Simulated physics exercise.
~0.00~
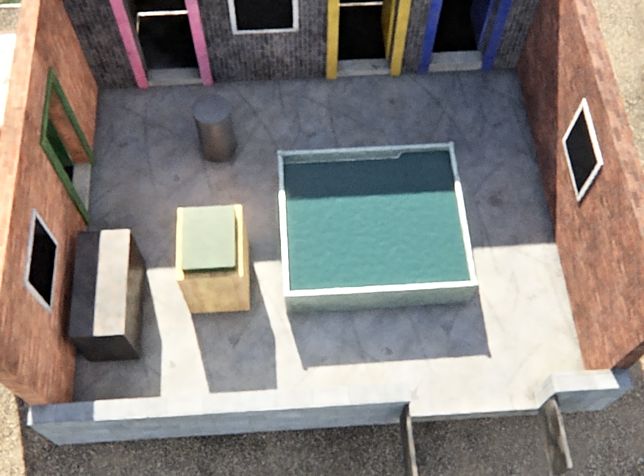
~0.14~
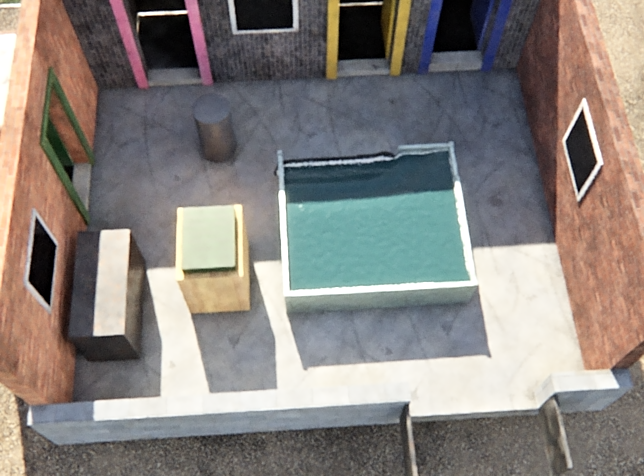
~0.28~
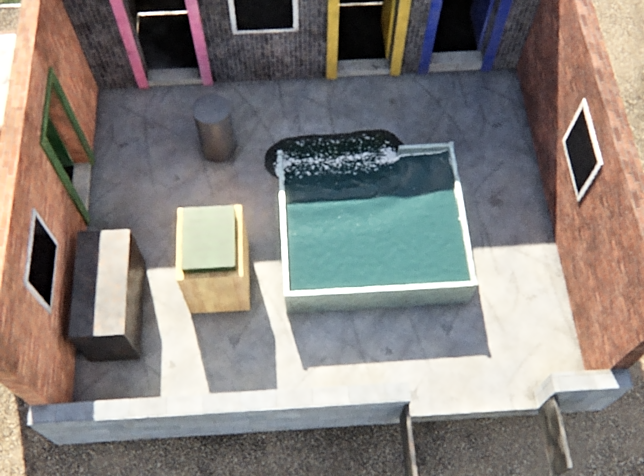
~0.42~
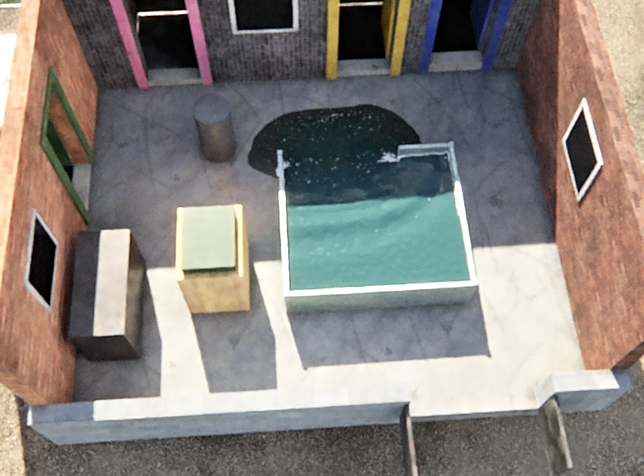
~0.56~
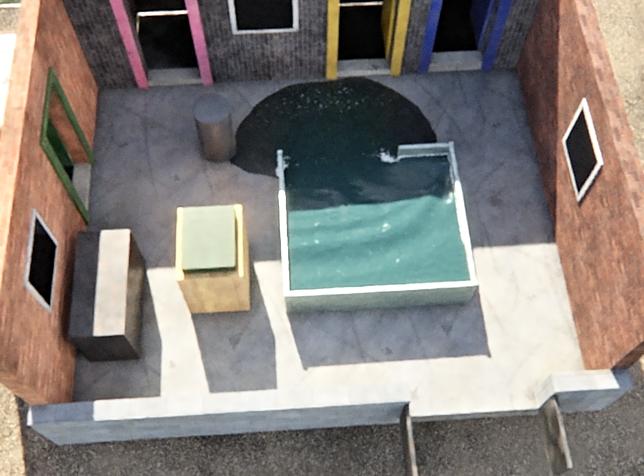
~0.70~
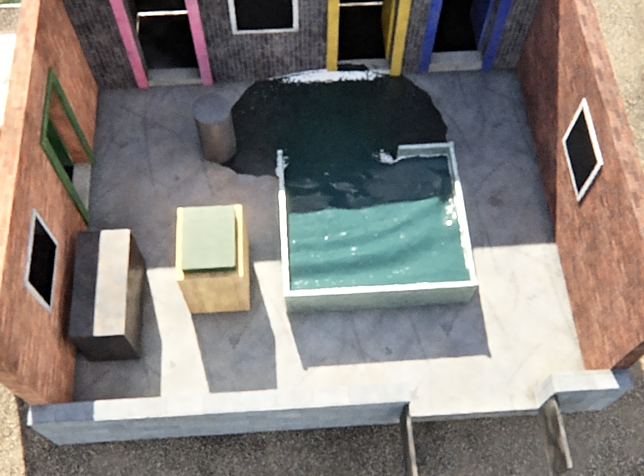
In this clip, the far side of a water tank in a walled yard breaks open, and water pours out, spreading in a widening dark pool across the paved floor to the back wall, beside the gray cylinder.
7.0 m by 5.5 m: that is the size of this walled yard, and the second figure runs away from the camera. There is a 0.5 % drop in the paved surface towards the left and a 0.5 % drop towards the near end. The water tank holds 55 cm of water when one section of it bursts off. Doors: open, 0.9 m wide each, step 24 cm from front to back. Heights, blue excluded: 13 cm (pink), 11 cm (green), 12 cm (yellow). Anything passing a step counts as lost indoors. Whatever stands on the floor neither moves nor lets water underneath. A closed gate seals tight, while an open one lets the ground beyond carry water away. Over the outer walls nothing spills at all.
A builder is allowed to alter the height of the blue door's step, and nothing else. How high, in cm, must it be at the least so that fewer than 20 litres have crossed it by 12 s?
At least roughly 6 cm high.
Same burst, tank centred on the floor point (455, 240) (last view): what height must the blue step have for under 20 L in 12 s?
23 cm, give or take.
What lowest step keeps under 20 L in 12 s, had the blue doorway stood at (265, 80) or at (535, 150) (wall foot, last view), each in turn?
In turn: About 26 cm, about 6.5 cm.
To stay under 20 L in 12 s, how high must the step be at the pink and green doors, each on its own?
Some 11.0 cm for pink, some 9.5 cm for green.
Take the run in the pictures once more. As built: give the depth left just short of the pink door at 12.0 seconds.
It works out to about 7.5 centimetres deep.
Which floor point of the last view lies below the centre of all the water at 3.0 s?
The centre of all the water is around (319, 171).
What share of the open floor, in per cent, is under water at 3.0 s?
Close to 40 per cent of it is wet.
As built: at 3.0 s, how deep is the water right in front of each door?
Depths in cm: Pink 14, green 12, yellow 26, blue 8.
After 1.4 s water covers 20 % of the floor, deepest (40 cm) near (316, 82); 7 cm at the blue door, 0 litres in over its 20 cm step.
After 3.0 s water covers 40 % of the floor, deepest (32 cm) near (109, 101); 8 cm at the blue door, 0 litres in over its 20 cm step.
After 12.0 s water covers 100 % of the floor, deepest (12 cm) near (72, 420); 5 cm at the blue door, 0 litres in over its 20 cm step.
At the blue door as built, the water arrived by 1.2 s and peaked near 9 cm at 5.6 s.
Run again over the same 12 s with other heights there, 39 litres in over 5 cm, 8 litres over 8 cm. The limit of 20 litres is kept from about 6 cm up.
